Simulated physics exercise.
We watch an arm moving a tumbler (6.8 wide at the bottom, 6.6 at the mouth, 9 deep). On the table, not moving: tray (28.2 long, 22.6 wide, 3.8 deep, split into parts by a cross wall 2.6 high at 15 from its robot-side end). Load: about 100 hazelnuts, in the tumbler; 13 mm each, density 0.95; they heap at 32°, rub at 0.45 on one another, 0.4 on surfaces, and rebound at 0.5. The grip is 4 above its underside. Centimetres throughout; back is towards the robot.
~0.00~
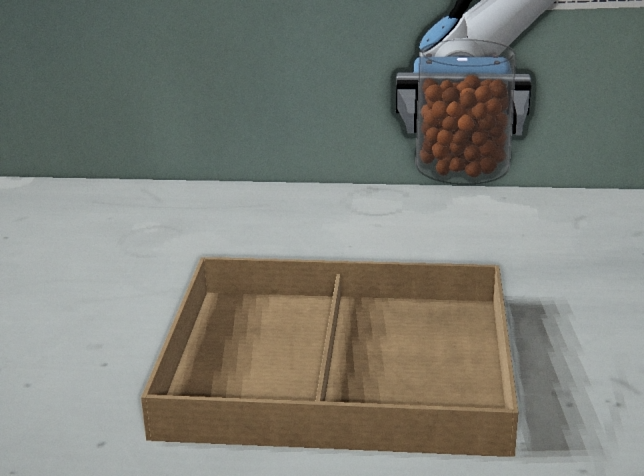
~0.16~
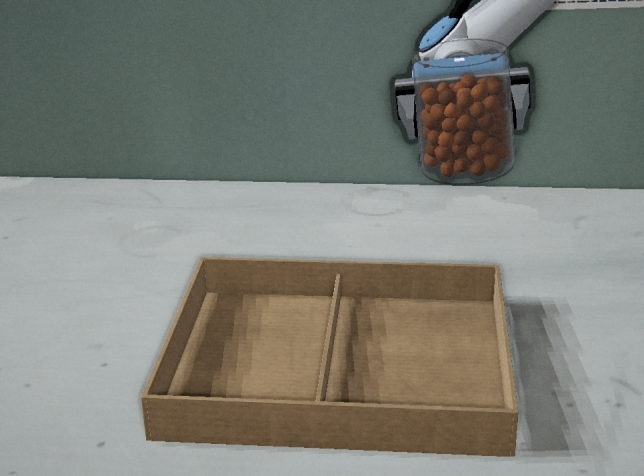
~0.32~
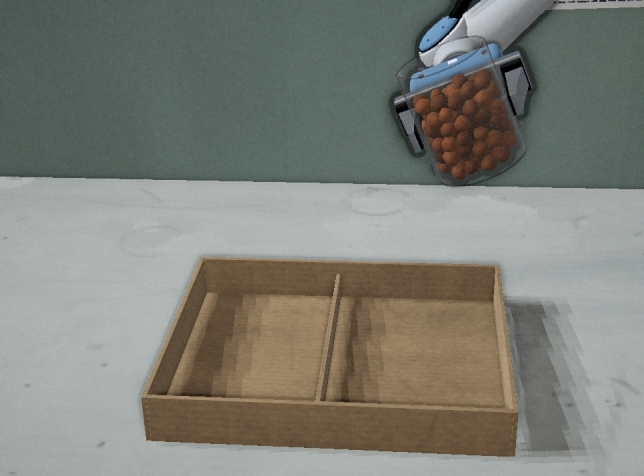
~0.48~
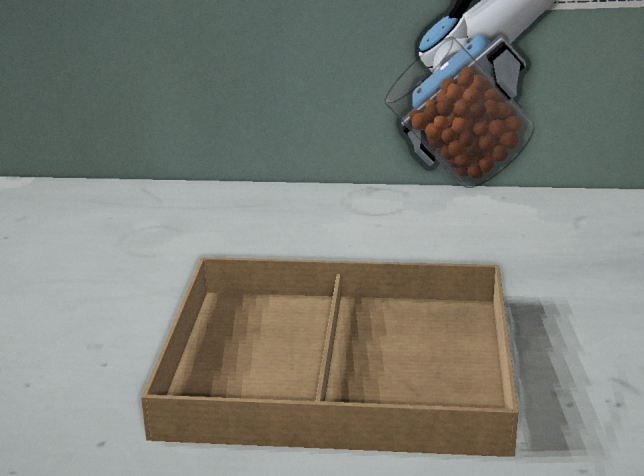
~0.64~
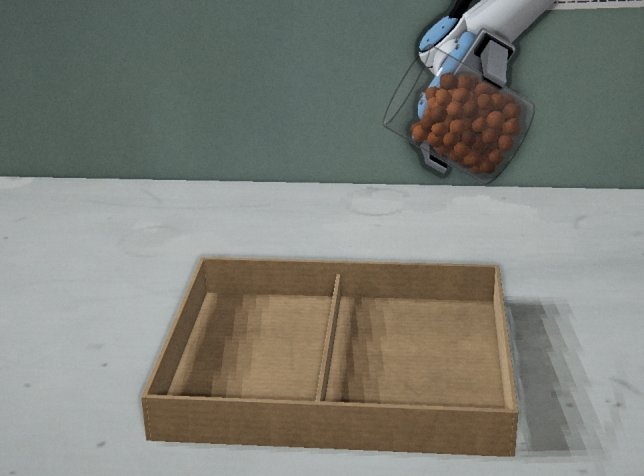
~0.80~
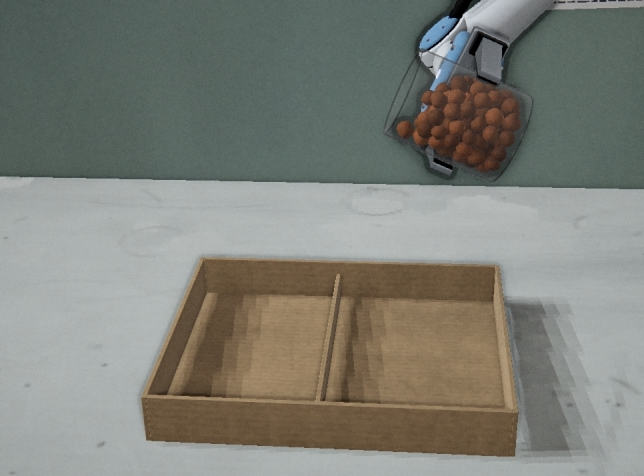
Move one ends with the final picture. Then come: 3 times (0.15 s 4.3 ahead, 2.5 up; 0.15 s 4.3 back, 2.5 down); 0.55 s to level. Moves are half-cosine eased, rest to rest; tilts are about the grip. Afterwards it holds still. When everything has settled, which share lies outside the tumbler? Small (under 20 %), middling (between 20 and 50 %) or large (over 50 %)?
Share outside the tumbler: Middling (between 20 and 50 %).
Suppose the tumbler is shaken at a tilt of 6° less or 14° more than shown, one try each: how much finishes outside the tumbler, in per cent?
Some 30 and 75 per cent.
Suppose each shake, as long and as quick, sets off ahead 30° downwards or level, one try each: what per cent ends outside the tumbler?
Some 10 and 25 per cent.
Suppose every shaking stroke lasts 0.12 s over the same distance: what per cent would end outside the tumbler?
Then about 70 per cent.
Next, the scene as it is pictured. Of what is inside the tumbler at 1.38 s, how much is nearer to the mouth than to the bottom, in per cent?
About 50 per cent.
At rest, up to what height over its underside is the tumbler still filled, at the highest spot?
Some 7.0 cm.
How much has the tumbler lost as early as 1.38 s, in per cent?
About 35 per cent by then.
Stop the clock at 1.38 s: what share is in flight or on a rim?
Roughly 13 per cent.
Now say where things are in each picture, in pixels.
The tumbler middle at (465, 113), level; upper third of the load around (467, 100), from x 430 to 500, top at y 85; 103 in the tumbler, in the first frame.
The tumbler middle at (464, 113), tilted 6° forward; upper third of the load around (465, 99), from x 425 to 500, top at y 85, in the second frame.
The tumbler middle at (462, 113), tilted 23° forward; upper third of the load around (466, 100), from x 420 to 510, top at y 80, in the third frame.
The tumbler middle at (460, 114), tilted 43° forward; upper third of the load around (464, 102), from x 420 to 515, top at y 75, in the fourth frame.
The tumbler middle at (459, 116), tilted 60° forward; upper third of the load around (471, 100), from x 420 to 515, top at y 80, in the fifth frame.
The tumbler middle at (459, 116), tilted 66° forward; upper third of the load around (471, 101), from x 405 to 510, top at y 85; 103 in the tumbler, in the sixth frame.
After 1.38 s, tilted 66° forward, highest piece 26 above the table; 69 in the tumbler, 13 in the far-side part, 8 in the robot-side part, 13 in flight or on a rim.
After 1.96 s, tilted 36° forward, highest piece 25 above the table; 59 in the tumbler, 21 in the robot-side part, 21 in the far-side part, 1 on the table or floor, 1 in flight or on a rim.
After 2.45 s, level, highest piece 26 above the table; 59 in the tumbler, 22 in the far-side part, 21 in the robot-side part, 1 on the table or floor.
After 3.50 s, level, highest piece 26 above the table; 59 in the tumbler, 22 in the far-side part, 21 in the robot-side part, 1 on the table or floor.
In the end, 59 in the tumbler, 22 in the far-side part, 21 in the robot-side part, 1 on the table or floor. That is 43 % outside the tumbler.
